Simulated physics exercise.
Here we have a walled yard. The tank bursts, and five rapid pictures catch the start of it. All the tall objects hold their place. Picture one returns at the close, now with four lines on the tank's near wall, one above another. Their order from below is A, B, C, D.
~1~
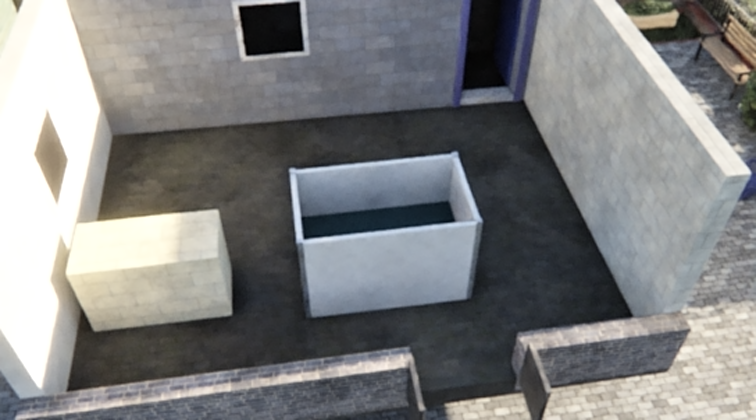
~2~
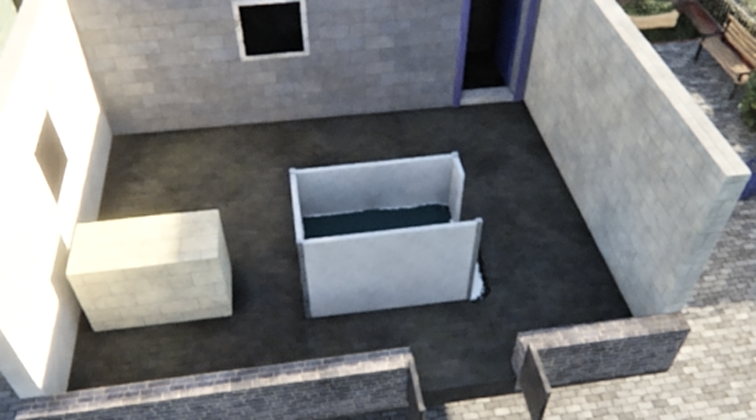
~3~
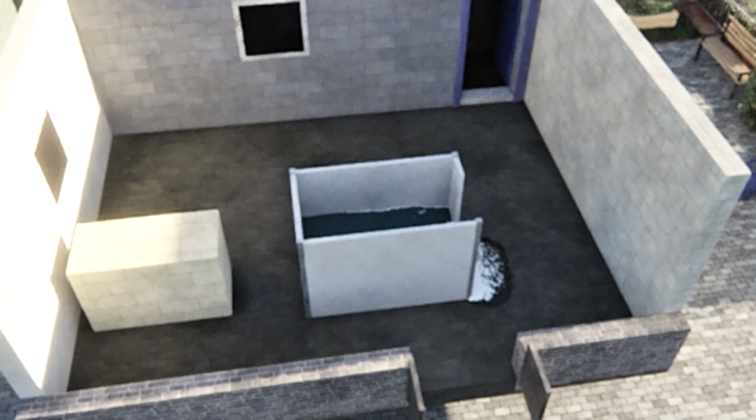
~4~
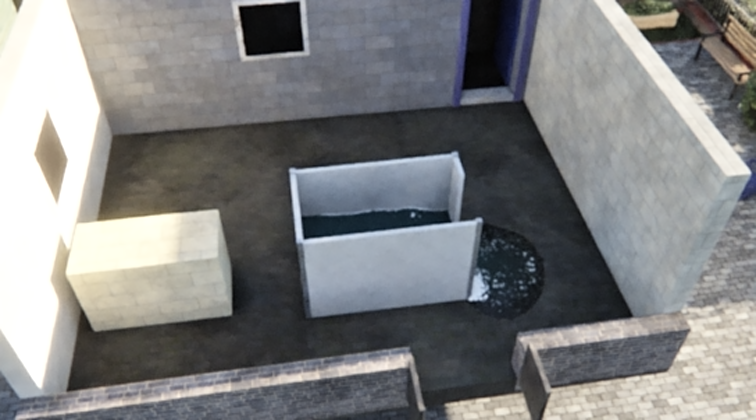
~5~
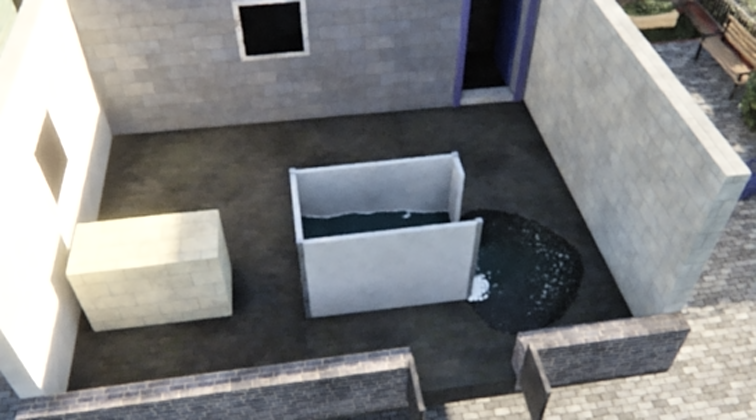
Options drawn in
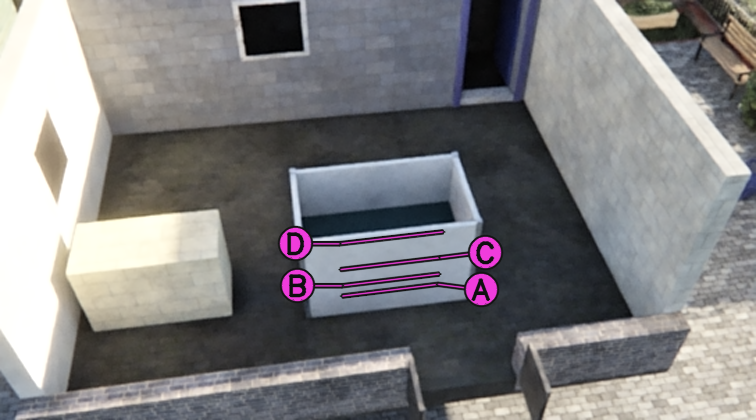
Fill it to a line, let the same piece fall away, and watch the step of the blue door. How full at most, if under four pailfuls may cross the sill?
Line B just does it.
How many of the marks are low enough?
Two of the four.
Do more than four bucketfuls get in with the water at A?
No, that is safe.
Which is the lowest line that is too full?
C.
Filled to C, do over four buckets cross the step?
Yes, it does.
In magenta, A at (390, 290); B at (390, 279); C at (391, 263); D at (391, 237); from the bottom up A, B, C, D.
If A is chosen, nothing gets over.
If B is chosen, a bucket or two gets in.
If C is chosen, about 12 bucketfuls get in.
If D is chosen, dozens of bucketfuls pour in.
